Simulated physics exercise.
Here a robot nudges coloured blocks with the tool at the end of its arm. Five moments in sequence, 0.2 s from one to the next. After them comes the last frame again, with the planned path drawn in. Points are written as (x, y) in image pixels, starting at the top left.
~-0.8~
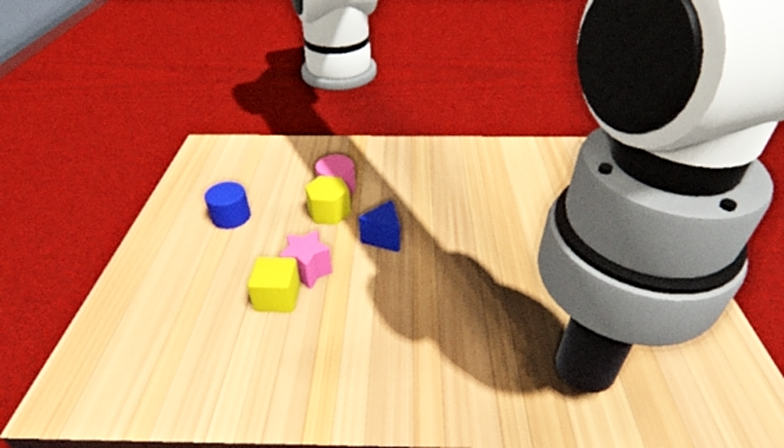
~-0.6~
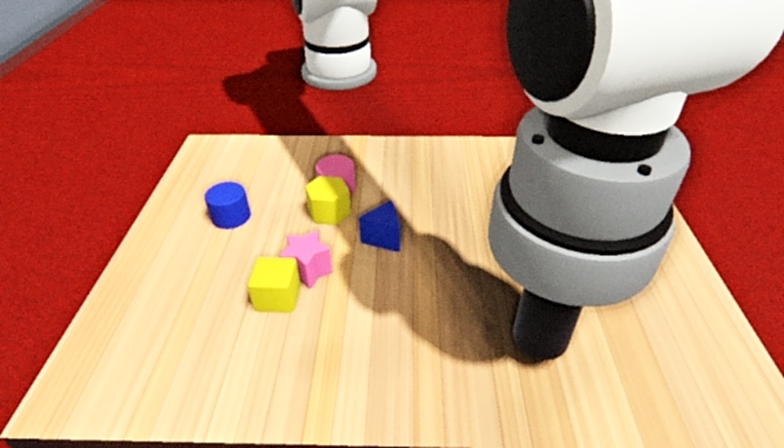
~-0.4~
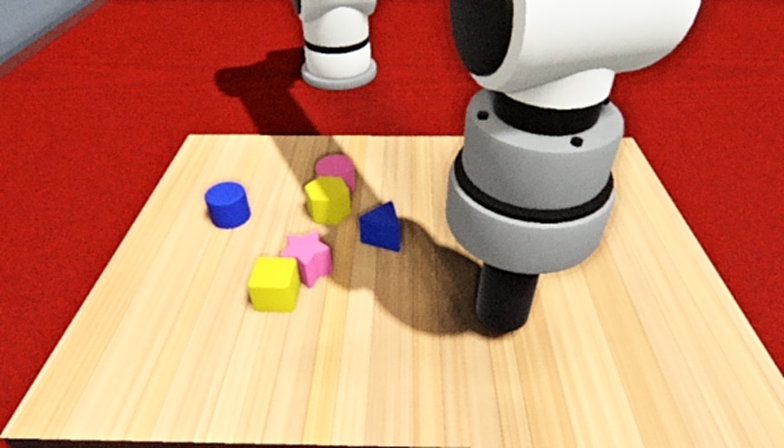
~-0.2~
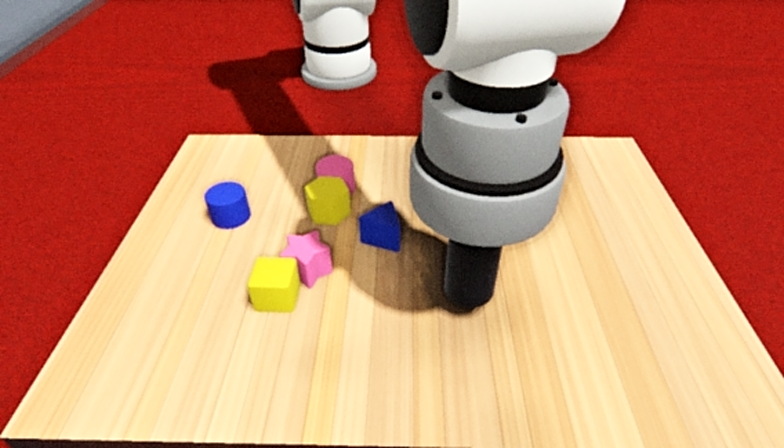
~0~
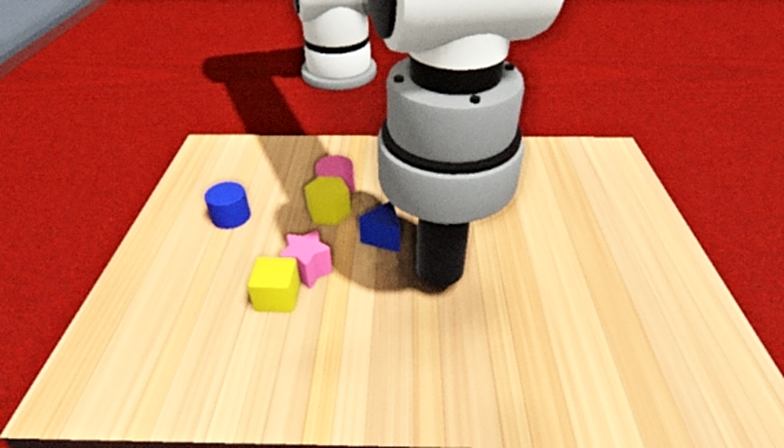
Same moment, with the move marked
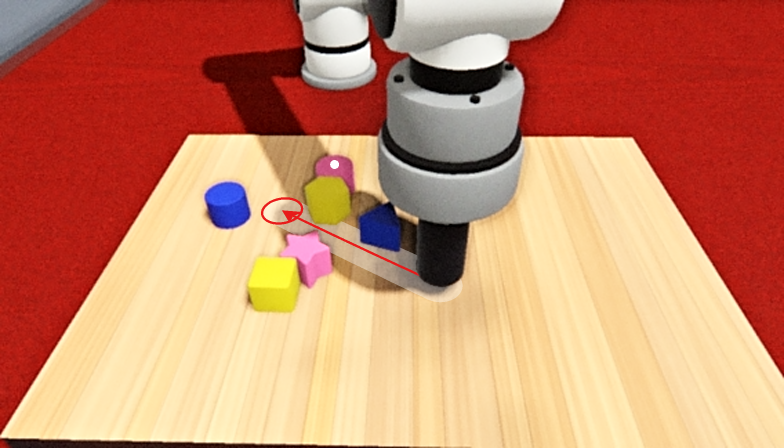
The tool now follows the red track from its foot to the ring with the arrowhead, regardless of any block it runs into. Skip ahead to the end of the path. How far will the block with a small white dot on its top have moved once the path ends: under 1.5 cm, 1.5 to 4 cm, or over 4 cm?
Displaced 1.5 to 4 cm.
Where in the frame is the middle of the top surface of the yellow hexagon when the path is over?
That would be at about pixel (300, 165).
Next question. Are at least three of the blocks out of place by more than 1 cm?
Yes, it checks out.
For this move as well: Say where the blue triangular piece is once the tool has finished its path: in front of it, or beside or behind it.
It is off to the side or behind.
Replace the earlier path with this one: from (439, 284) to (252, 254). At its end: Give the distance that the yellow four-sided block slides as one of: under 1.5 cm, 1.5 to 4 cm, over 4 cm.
The block winds up 1.5 to 4 cm from where it is now.
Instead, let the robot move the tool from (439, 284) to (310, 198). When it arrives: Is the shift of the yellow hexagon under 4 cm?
Final answer: No.
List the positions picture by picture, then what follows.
The first picture shows tool's lower end (585, 368); pink star-shaped block (304, 245); yellow hexagon (327, 187); pink circular block (335, 164); blue triangular piece (383, 214).
The second picture shows tool (540, 338); blocks still.
The third picture shows tool (502, 312); blocks still.
The fourth picture shows tool (469, 289); blocks still.
The fifth picture shows tool (440, 270); pink star-shaped block (304, 245); yellow hexagon (327, 187); pink circular block (335, 164); blue triangular piece (383, 214).
Drawn move, from (439, 284) to (282, 211); the dot is on the pink circular block.
The first path, step by step. One third of the way, tool (379, 243); blue triangular piece (379, 208), turned 10° anticlockwise.
Two thirds of the way, tool (326, 218); yellow hexagon (319, 181); pink circular block (335, 160); blue triangular piece (374, 201).
At the end, tool (279, 197); pink star-shaped block still; yellow hexagon (300, 165), turned 85° clockwise; pink circular block (338, 155); blue triangular piece (374, 201).
